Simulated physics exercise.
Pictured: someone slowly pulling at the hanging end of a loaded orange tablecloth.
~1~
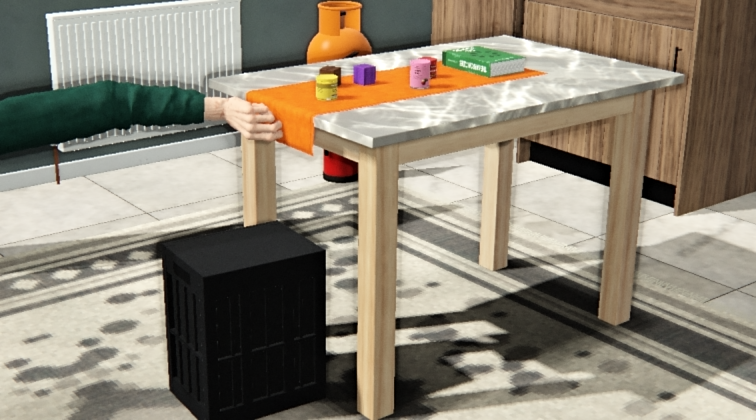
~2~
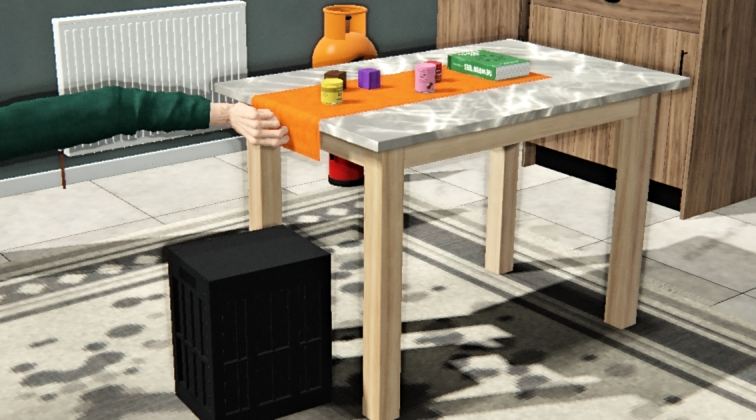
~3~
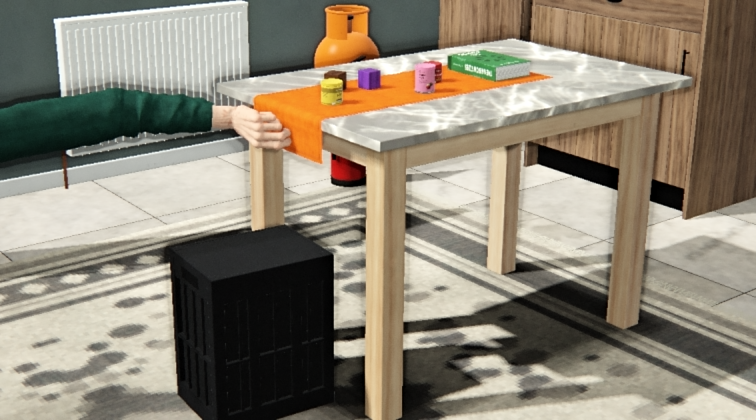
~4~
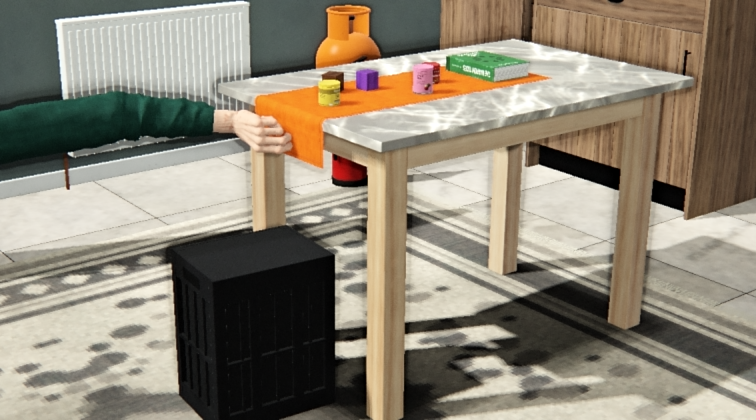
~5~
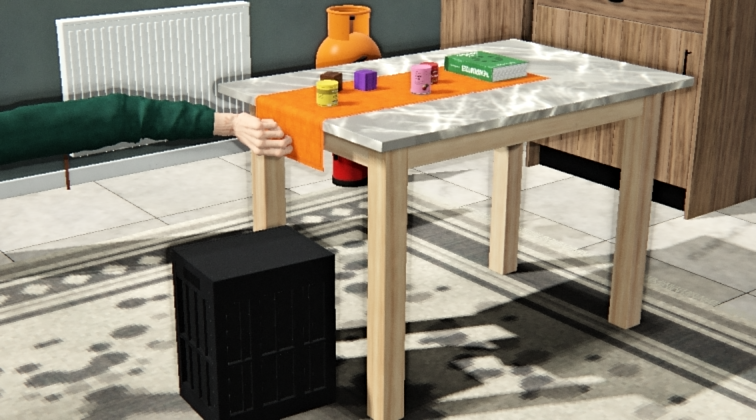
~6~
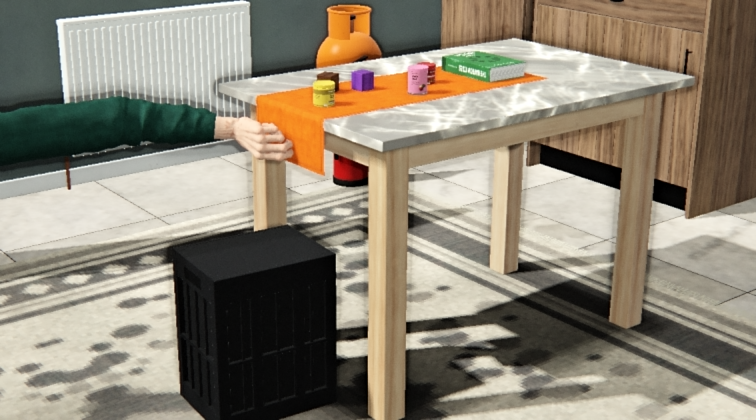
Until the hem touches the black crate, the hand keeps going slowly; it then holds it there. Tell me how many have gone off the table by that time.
By that time the count is two.
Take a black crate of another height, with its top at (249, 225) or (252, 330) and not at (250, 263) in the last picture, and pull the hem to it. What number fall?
Counts: 1, 4.
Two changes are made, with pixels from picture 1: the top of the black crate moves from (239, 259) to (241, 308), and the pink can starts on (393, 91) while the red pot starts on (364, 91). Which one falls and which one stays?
Well, the pink can is dislodged, and the red pot is dislodged.
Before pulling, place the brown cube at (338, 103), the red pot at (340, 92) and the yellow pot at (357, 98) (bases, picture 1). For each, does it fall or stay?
Fate of the brown cube: It goes; fate of the red pot: It goes; fate of the yellow pot: It goes.
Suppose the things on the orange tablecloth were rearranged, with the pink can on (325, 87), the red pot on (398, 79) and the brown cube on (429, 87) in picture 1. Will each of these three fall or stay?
Pink can gone, red pot stays, brown cube stays.
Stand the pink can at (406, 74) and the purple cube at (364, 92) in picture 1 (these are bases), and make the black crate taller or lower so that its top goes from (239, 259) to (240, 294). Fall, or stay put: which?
The pink can ends up still on top and the purple cube ends up off the top.
Soon after, hem near (289, 192); all still up.
After that, hem near (288, 227); yellow pot and brown cube gone.
And then, hem on the crate; yellow pot and brown cube gone.
In the end, hem on the crate; yellow pot and brown cube gone. The table loses two.
